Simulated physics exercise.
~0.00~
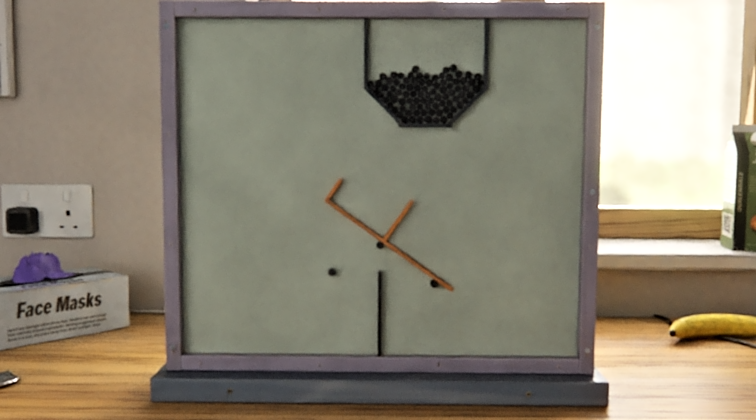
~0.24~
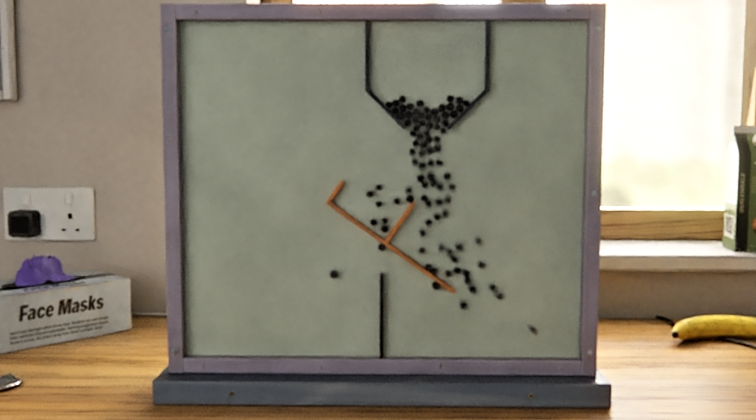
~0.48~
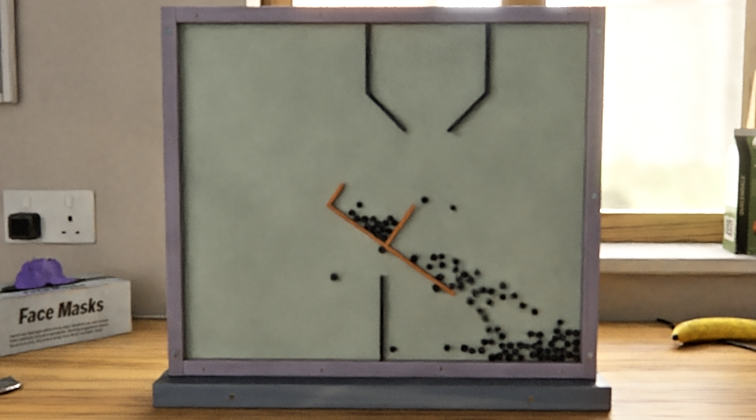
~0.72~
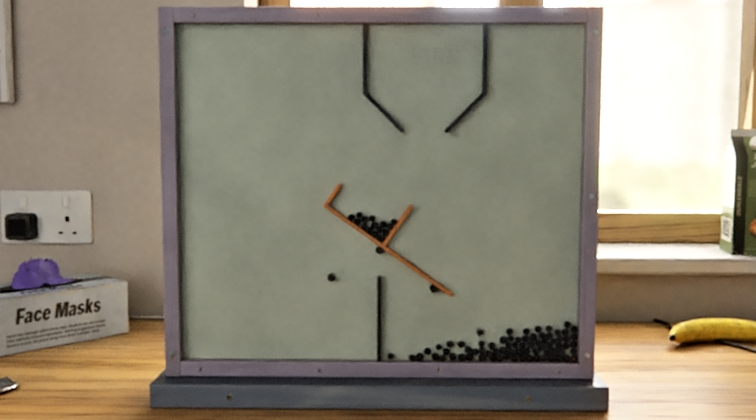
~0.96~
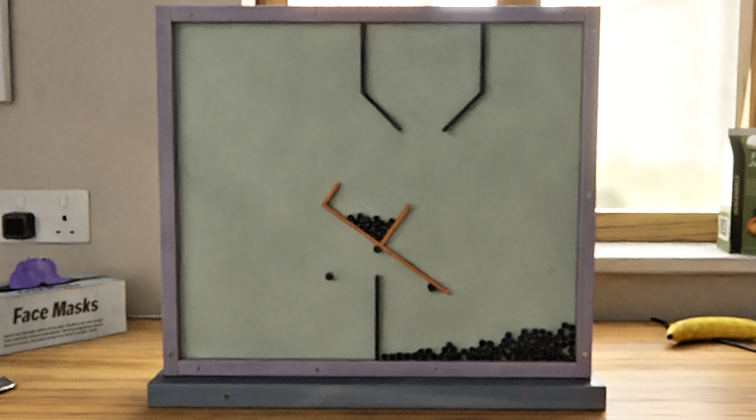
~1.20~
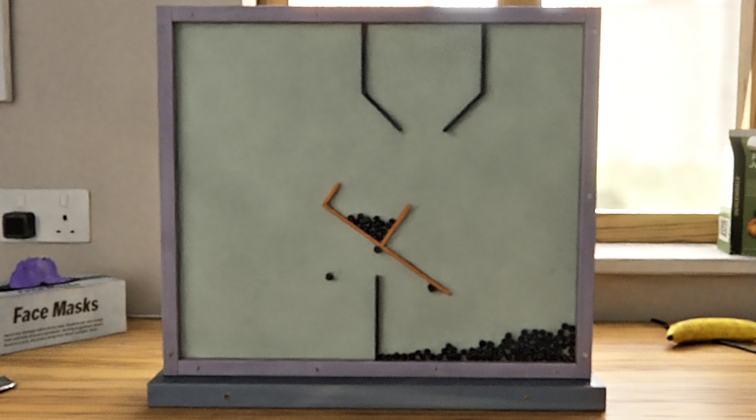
Black beads pouring from a hopper onto a tilted orange tray, most spilling into the right bin, a small clump staying on the tray.
